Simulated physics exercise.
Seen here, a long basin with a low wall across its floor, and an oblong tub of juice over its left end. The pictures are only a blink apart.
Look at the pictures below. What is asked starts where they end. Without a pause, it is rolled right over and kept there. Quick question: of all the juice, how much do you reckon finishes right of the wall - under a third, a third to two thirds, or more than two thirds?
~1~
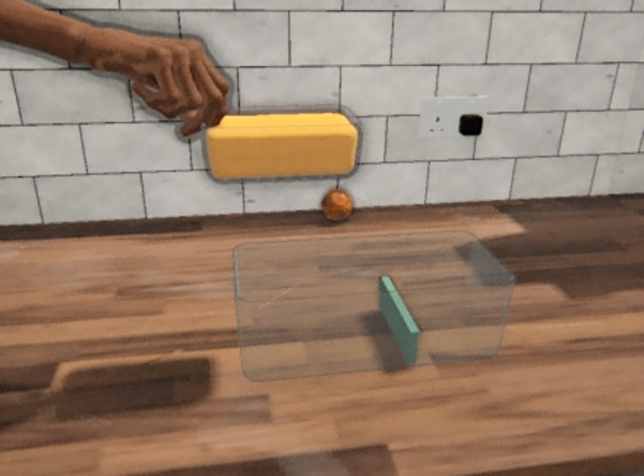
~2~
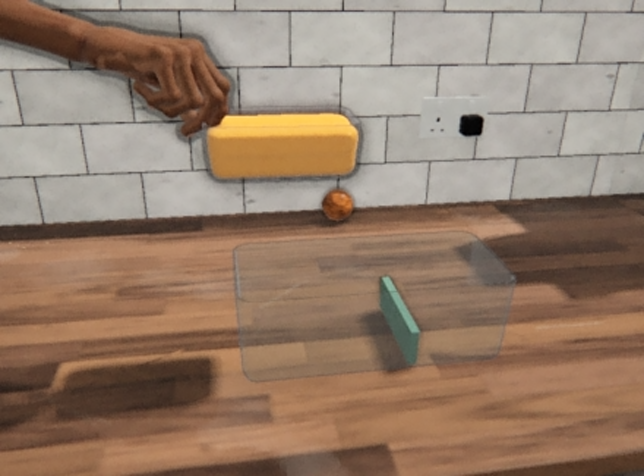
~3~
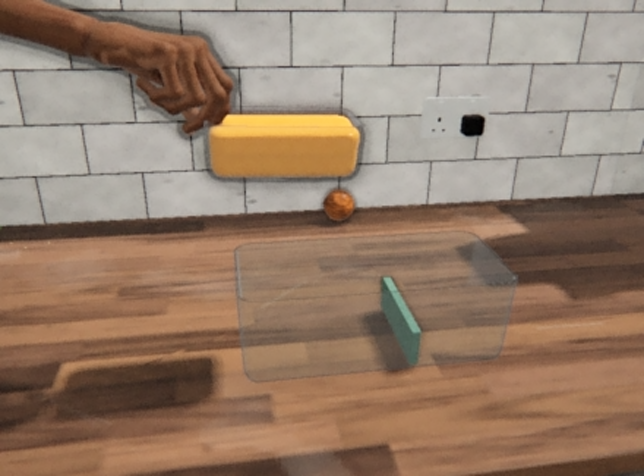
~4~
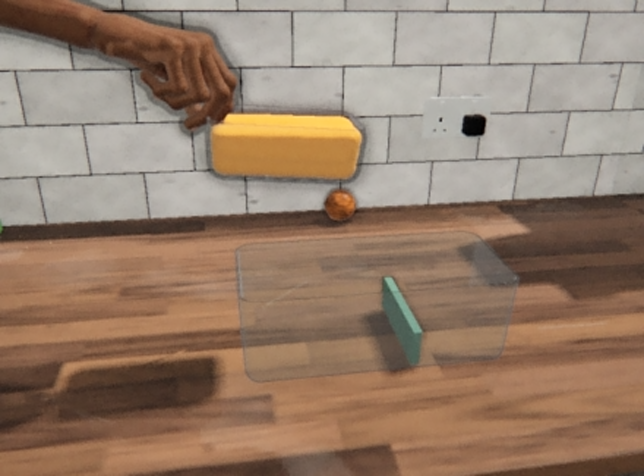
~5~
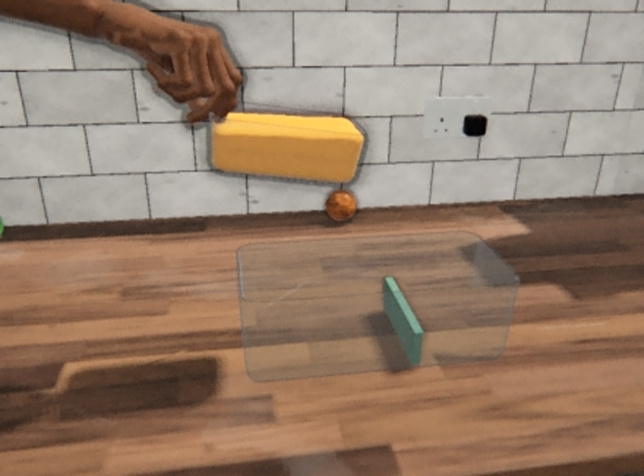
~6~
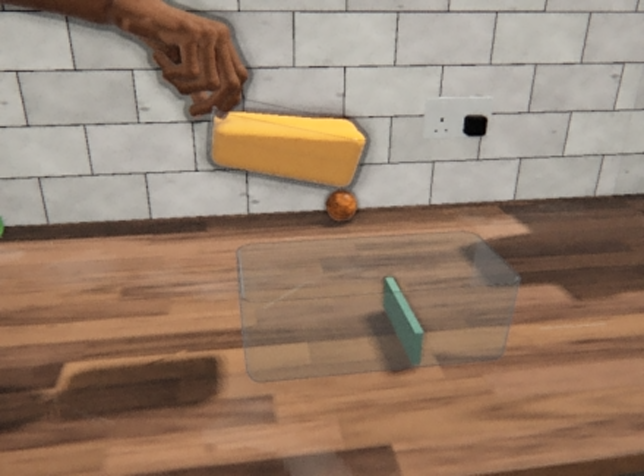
Well, the amount right of the wall reaches a third without passing two thirds.
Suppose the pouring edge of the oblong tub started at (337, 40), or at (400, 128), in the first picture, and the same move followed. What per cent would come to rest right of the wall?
45 and 75 per cent.
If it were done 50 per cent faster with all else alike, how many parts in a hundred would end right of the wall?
About 30 %.
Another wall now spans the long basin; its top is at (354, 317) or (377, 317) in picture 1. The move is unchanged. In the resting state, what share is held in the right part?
First try: Roughly 75 per cent; second try: 65 per cent.
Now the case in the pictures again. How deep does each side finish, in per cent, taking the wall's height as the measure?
Left about 20, right about 40.
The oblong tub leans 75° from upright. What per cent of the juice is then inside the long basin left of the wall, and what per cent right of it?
5 per cent left, 15 per cent right.
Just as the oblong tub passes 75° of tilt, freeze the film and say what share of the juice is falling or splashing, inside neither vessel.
About 55 %.
A moment on, the oblong tub is tipped on its side and 22 per cent is still to pour, 5 is left of the wall and 17 right of it.
Next, the oblong tub is tipped right over and 3 per cent is still to pour, 38 is left of the wall and 50 right of it.
Then the oblong tub is tipped right over and 0 per cent is still to pour, 44 is left of the wall and 49 right of it.
Later the oblong tub is tipped right over and 0 per cent is still to pour, 44 is left of the wall and 49 right of it.
At rest 44 per cent lies left of the wall, 49 right of it and 7 outside.
